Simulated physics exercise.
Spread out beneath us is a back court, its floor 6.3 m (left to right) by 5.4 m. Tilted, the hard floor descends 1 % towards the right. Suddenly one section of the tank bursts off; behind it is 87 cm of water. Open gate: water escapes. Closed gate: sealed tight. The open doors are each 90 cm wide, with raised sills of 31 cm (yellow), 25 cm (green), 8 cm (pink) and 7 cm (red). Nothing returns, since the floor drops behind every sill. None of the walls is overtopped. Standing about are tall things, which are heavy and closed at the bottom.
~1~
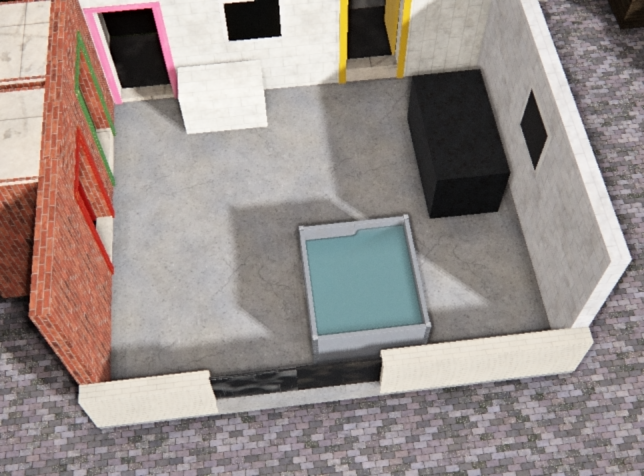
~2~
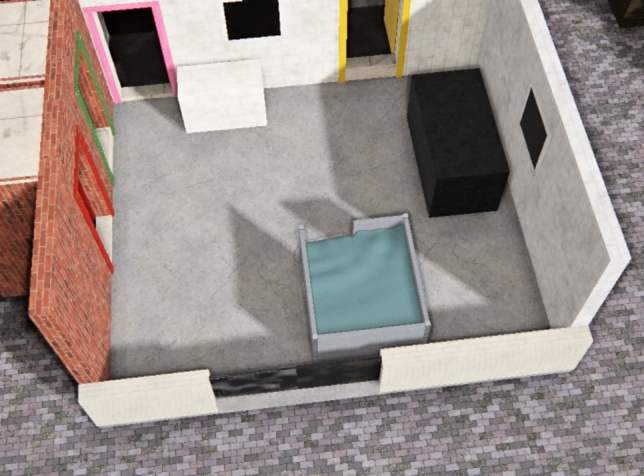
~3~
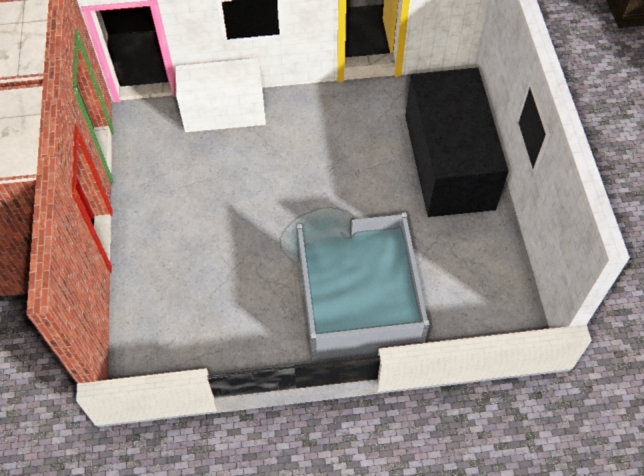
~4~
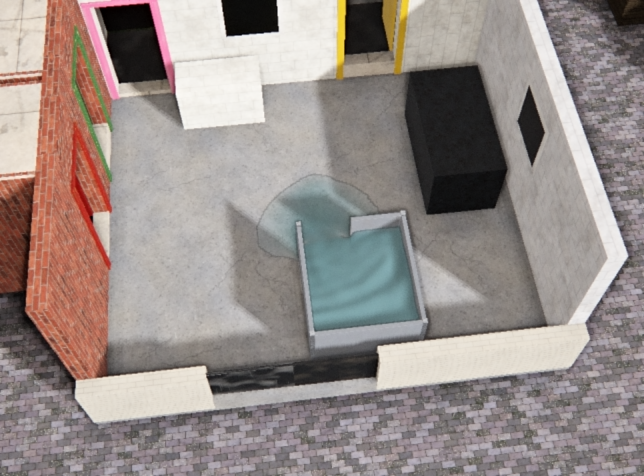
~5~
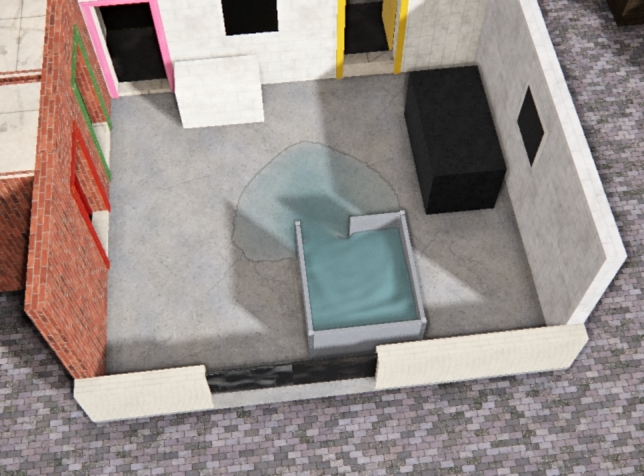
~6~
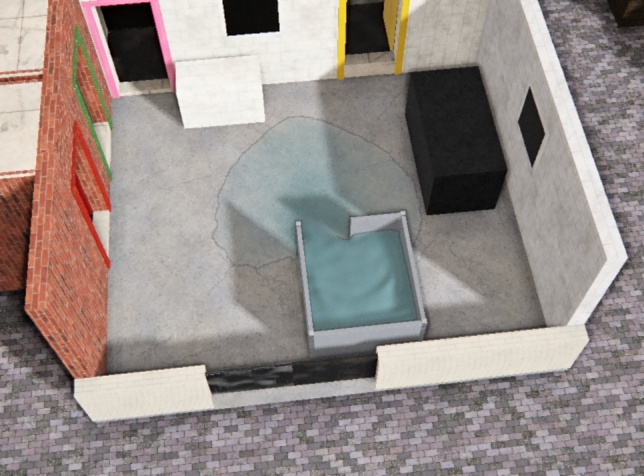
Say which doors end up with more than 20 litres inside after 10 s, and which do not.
Yellow door: Limit unbroken, green door: Limit unbroken, pink door: Limit broken, red door: Limit unbroken.
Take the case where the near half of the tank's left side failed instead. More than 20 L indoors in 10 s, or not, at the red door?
Note: Red door, beyond the limit.
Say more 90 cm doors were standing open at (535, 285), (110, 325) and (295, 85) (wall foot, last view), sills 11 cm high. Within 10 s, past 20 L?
So, in the order given, it's shy of the mark, then shy of the mark, then beyond the mark.
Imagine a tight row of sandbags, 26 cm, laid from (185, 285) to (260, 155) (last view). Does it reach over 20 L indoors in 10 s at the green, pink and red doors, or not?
Checking the limit, green is fine, pink is fine, red is fine.
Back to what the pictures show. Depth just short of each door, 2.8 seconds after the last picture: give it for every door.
Measured in centimetres, the yellow door gives 14, the green door 15, the pink door 13 and the red door 6.
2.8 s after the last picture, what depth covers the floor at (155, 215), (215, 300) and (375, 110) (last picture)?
First 5 cm, then 0 cm, then 14 cm.
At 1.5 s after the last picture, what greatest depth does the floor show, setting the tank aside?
About 30 cm.
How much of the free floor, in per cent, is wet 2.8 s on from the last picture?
About 55 per cent.
Then, 0.7 s after the last picture water covers 40 % of the floor and is deepest (38 cm) near (323, 249); yellow door 18 cm at the sill, 0 L in, green door not reached, pink door not reached, red door not reached.
Then, 1.5 s after the last picture water covers 45 % of the floor and is deepest (30 cm) near (385, 89); yellow door 26 cm at the sill, 0 L in, green door 21 cm at the sill, 0 L in, pink door 11 cm at the sill, 0 L in, red door 3 cm at the sill, 0 L in.
Then, 2.8 s after the last picture water covers 55 % of the floor and is deepest (24 cm) near (466, 83); yellow door 14 cm at the sill, 0 L in, green door 15 cm at the sill, 1 L in, pink door 13 cm at the sill, 29 L in, red door 6 cm at the sill, 0 L in.
Then, 5.3 s after the last picture water covers 90 % of the floor and is deepest (18 cm) near (466, 83); yellow door 14 cm at the sill, 0 L in, green door 9 cm at the sill, 1 L in, pink door 10 cm at the sill, 61 L in, red door 5 cm at the sill, 0 L in.
Then, 9.3 s after the last picture water covers 95 % of the floor and is deepest (12 cm) near (550, 348); yellow door 9 cm at the sill, 0 L in, green door 3 cm at the sill, 1 L in, pink door 4 cm at the sill, 64 L in, red door 3 cm at the sill, 0 L in.
